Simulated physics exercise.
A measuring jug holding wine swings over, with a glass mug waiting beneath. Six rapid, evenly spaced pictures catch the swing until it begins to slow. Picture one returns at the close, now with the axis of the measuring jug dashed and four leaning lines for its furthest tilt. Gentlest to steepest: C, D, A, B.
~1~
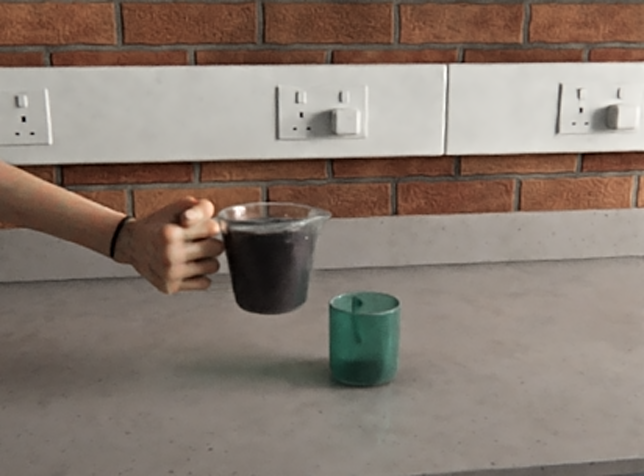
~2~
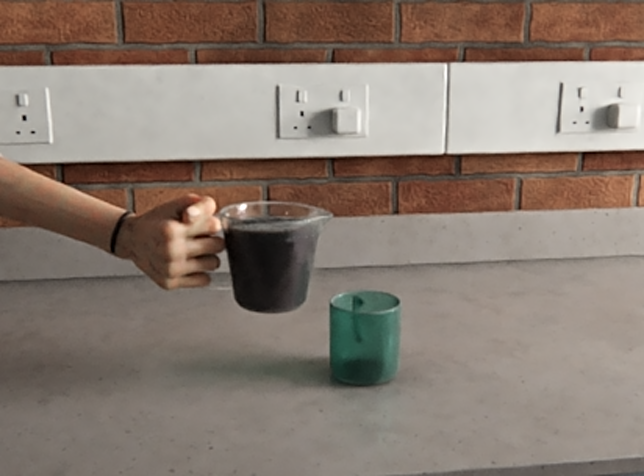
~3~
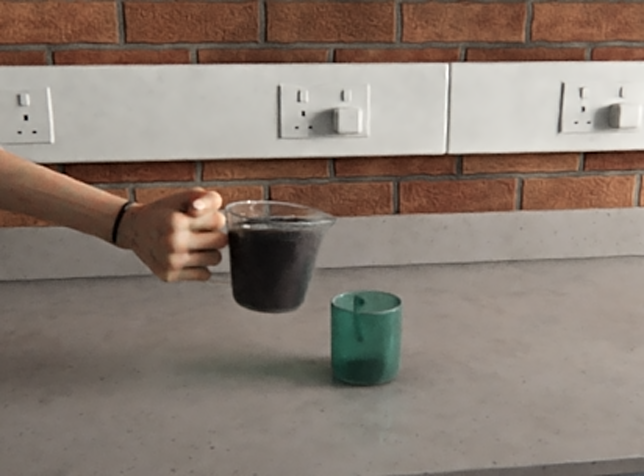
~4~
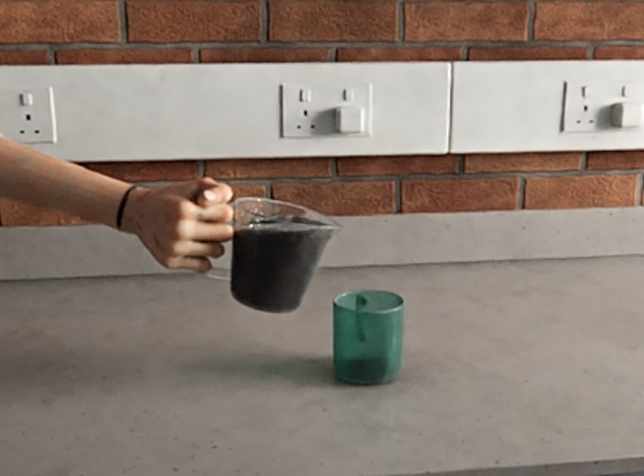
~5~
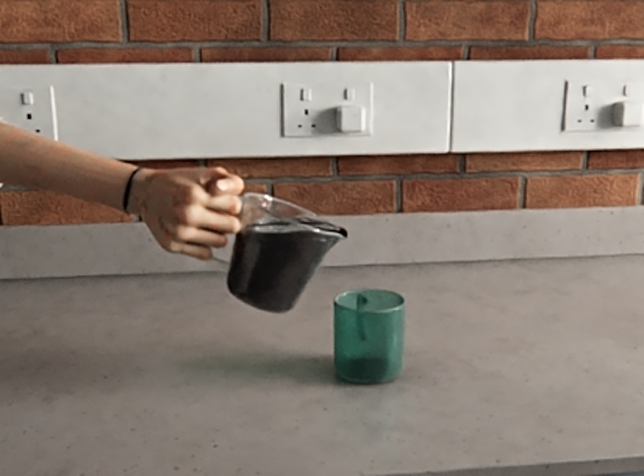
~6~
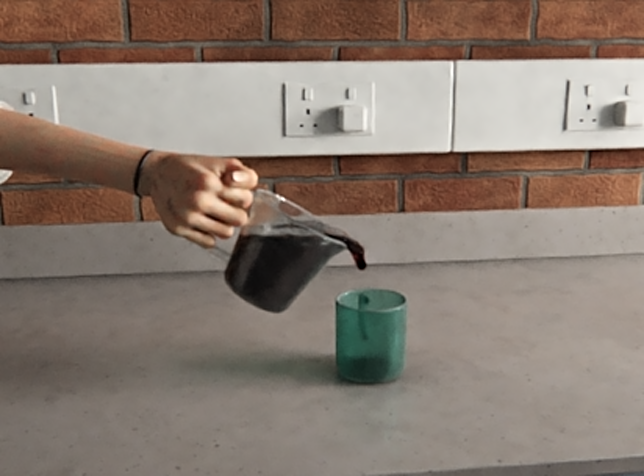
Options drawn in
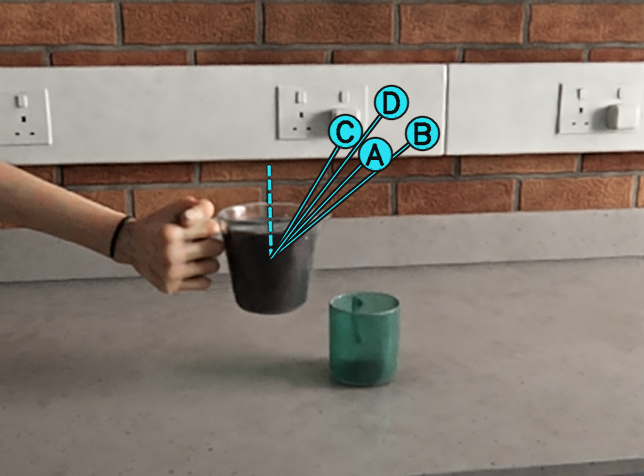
On a grey countertop by a brick wall, a hand held a clear jug of dark liquid near a green glass, then tilted it rightward until the liquid began running over the lip.
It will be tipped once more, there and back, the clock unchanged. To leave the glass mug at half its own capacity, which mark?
Take A.
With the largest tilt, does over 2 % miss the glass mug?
No.
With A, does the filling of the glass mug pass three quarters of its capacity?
No, it does not.
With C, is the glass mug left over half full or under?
Under half.
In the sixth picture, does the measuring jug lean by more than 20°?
Yes.
On the marked copy, A at (361, 165); B at (409, 144); C at (338, 147); D at (380, 115).
For tilt A, the glass mug ends with about 50 % of what it can hold.
For tilt B, the glass mug ends with about 64 % of what it can hold.
For tilt C, the glass mug ends with about 24 % of what it can hold.
For tilt D, the glass mug ends with about 36 % of what it can hold.
